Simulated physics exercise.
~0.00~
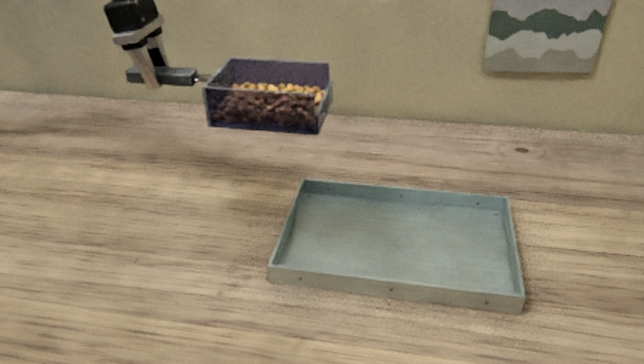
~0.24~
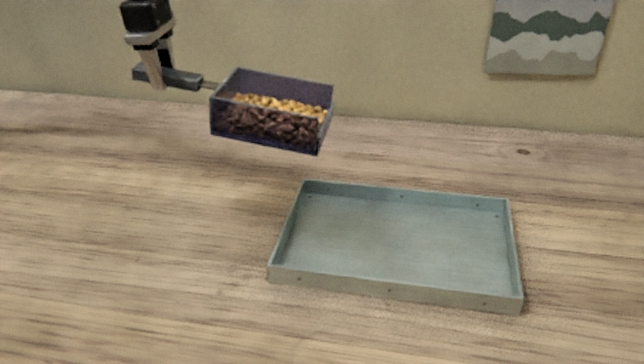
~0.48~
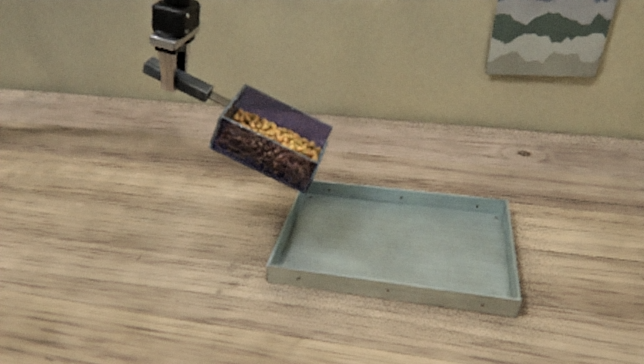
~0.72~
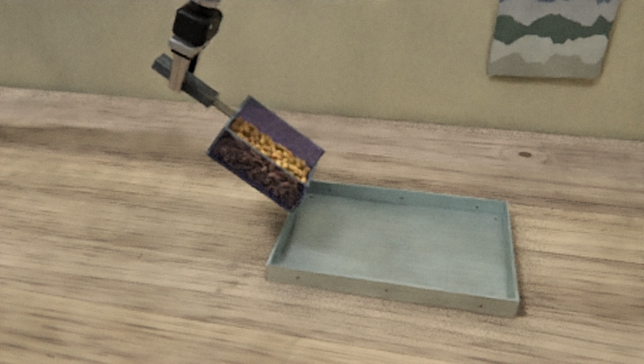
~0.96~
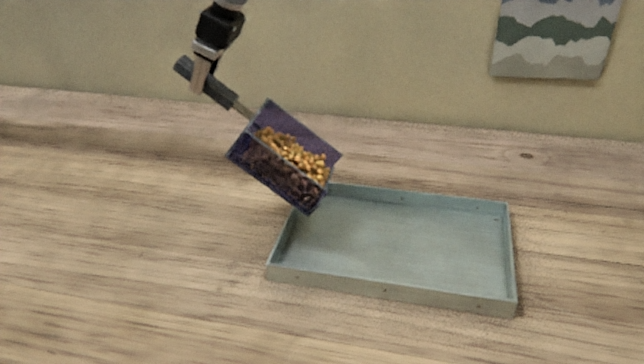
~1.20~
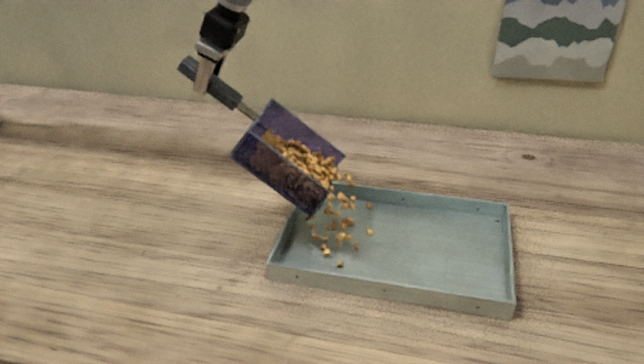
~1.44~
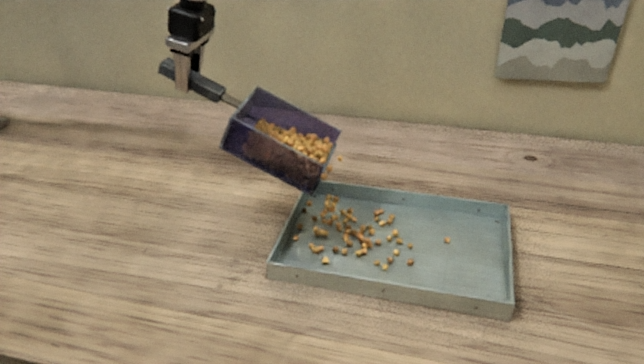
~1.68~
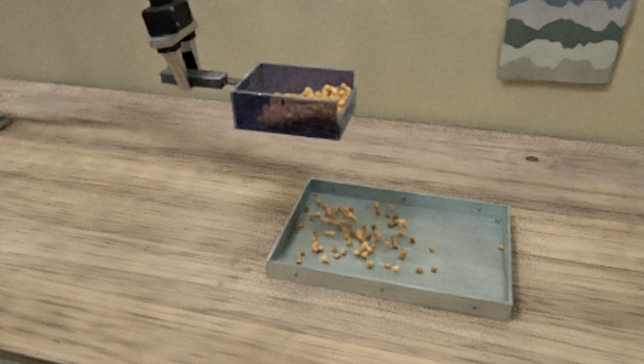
A robot arm holds a dark, see-through box of golden dried chickpeas above a pale wooden table, seen from slightly above, with a shallow grey-green tray to the right and a wavy patterned picture on the beige wall behind. The arm lowers the box and tips it forward toward the tray's left end. The chickpeas slide to the low edge, then some spill over and scatter across the tray. The arm tilts the box back and lifts it level, leaving many chickpeas inside and a loose scattering in the tray.
